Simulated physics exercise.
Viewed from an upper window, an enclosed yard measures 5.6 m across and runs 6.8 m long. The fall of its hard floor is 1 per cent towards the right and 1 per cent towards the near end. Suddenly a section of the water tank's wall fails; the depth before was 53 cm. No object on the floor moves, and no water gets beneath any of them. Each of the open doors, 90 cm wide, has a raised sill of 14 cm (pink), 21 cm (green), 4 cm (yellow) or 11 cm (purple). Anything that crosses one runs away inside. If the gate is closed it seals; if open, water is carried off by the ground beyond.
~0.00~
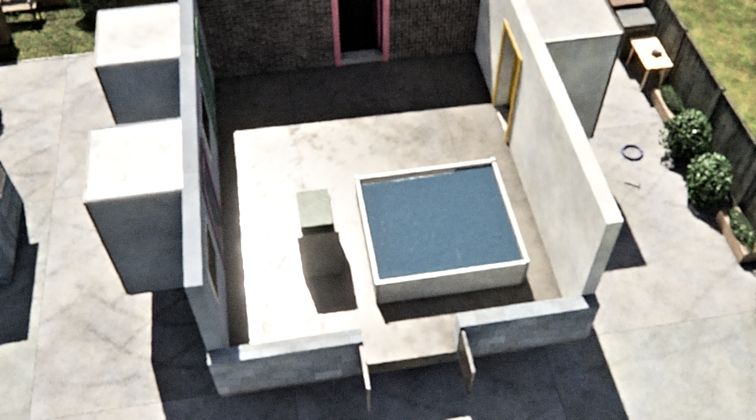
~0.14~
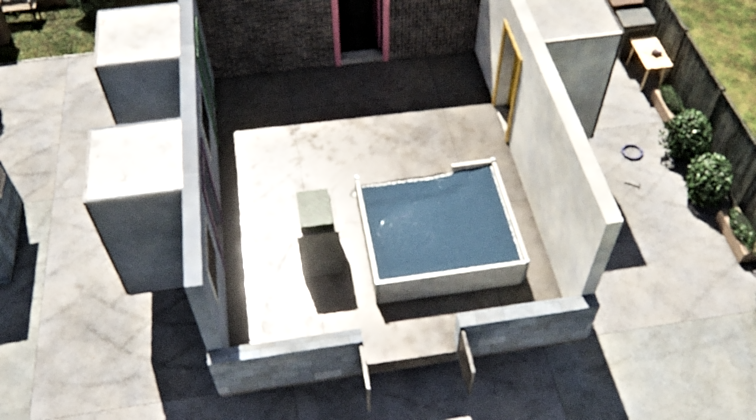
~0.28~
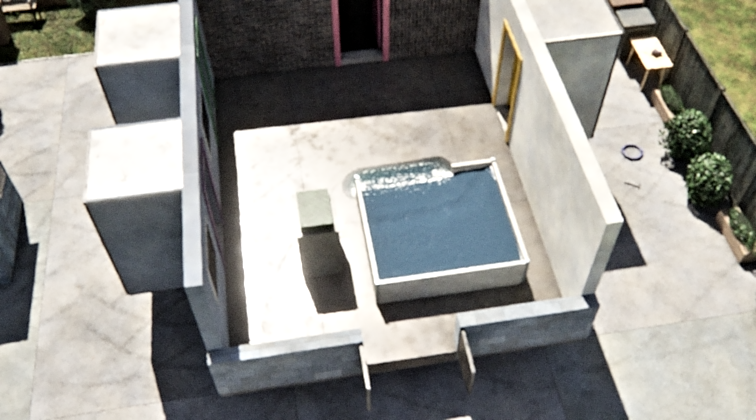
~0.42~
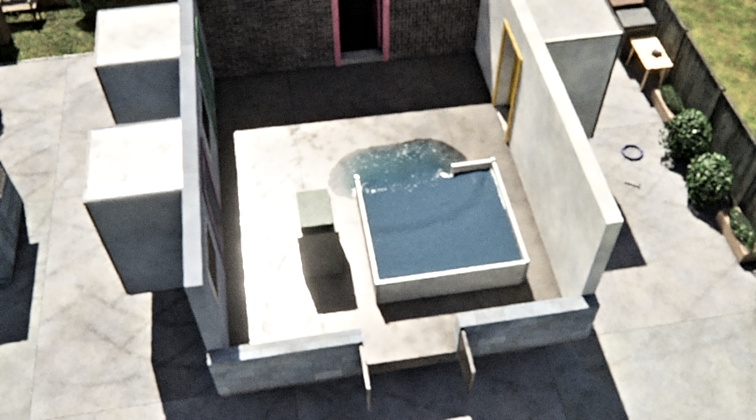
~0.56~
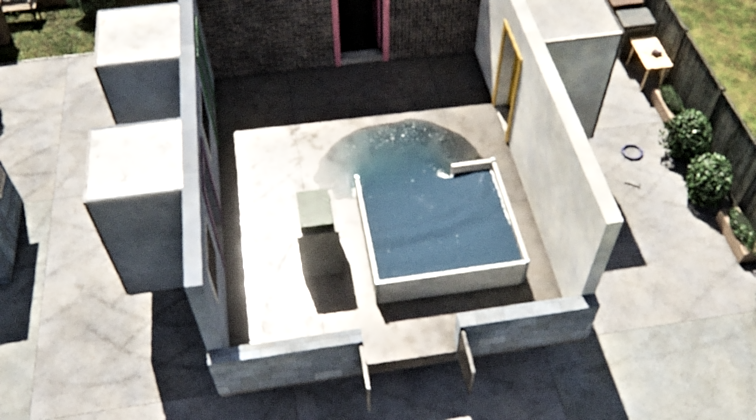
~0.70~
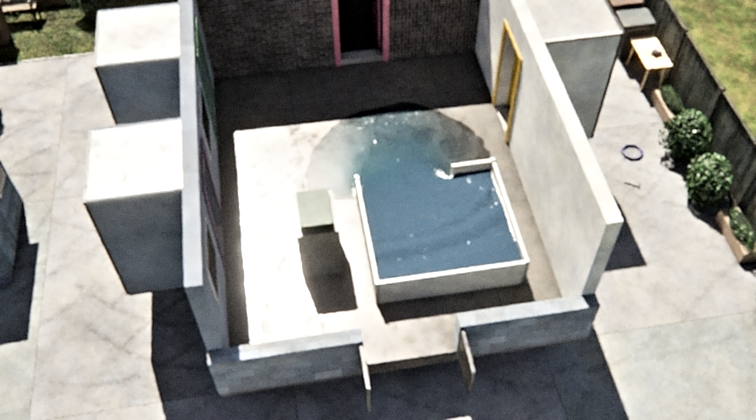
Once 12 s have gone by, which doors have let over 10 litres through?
One by one: Pink door: Surplus. Green door: Short. Yellow door: Surplus. Purple door: Short.
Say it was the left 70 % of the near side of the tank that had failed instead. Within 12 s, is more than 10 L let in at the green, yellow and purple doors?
Log - green: Threshold not reached, yellow: Threshold not reached, purple: Threshold not reached.
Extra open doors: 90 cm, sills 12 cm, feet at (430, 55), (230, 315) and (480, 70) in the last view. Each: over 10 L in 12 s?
Per doorway, in order: Sufficient / insufficient / sufficient.
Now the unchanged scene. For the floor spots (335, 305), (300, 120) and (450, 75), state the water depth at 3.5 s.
Listed order: 0 / 4 / 17 cm.
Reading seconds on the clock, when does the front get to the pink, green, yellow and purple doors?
Doors: Pink 1.2 s / green 2.6 s / yellow 1.2 s / purple 5.0 s.
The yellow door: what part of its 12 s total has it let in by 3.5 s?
Some 0 in a hundred.
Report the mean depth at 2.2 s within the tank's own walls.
The mean depth is around 29 cm.
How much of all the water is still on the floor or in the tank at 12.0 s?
Near 88 in a hundred is still there.
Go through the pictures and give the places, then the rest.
The first picture shows the water tank at (438, 221) is whole and still, 53 cm deep.
In the second picture, water pours out on the water tank's far side and has run 0.9 m, to (356, 193); typically 10 cm deep outside, 53 cm at the water tank's back.
In the third picture, the front is at (347, 184), 1.1 m from the gap on the water tank's far side; 1.2 m2 of floor is under water; 53 cm left at the back of the water tank.
In the fourth picture, the front is at (437, 144), 1.4 m from the gap on the water tank's far side; 2.5 m2 of floor is under water; 53 cm left at the back of the water tank.
In the fifth picture, water pours out on the water tank's far side and has run 1.8 m, to (412, 122); typically 6 cm deep outside, 53 cm at the water tank's back.
In the sixth picture, water pours out on the water tank's far side and has run 2.3 m, to (405, 105); typically 5 cm deep outside, 53 cm at the water tank's back.
After 1.4 s water covers 35 % of the floor and is deepest (26 cm) near (378, 190); pink door 20 cm at the sill, 0 L in, green door not reached, yellow door 2 cm at the sill, 0 L in, purple door not reached.
After 2.2 s water covers 45 % of the floor and is deepest (32 cm) near (476, 53); pink door 25 cm at the sill, 28 L in, green door not reached, yellow door 4 cm at the sill, 0 L in, purple door not reached.
After 3.5 s water covers 50 % of the floor and is deepest (27 cm) near (224, 86); pink door 21 cm at the sill, 73 L in, green door 13 cm at the sill, 0 L in, yellow door 5 cm at the sill, 1 L in, purple door not reached.
After 7.0 s water covers 90 % of the floor and is deepest (20 cm) near (568, 311); pink door 11 cm at the sill, 86 L in, green door 7 cm at the sill, 0 L in, yellow door 9 cm at the sill, 42 L in, purple door 4 cm at the sill, 0 L in.
After 12.0 s water covers 100 % of the floor and is deepest (16 cm) near (571, 321); pink door 5 cm at the sill, 86 L in, green door 4 cm at the sill, 0 L in, yellow door 9 cm at the sill, 126 L in, purple door 4 cm at the sill, 0 L in.
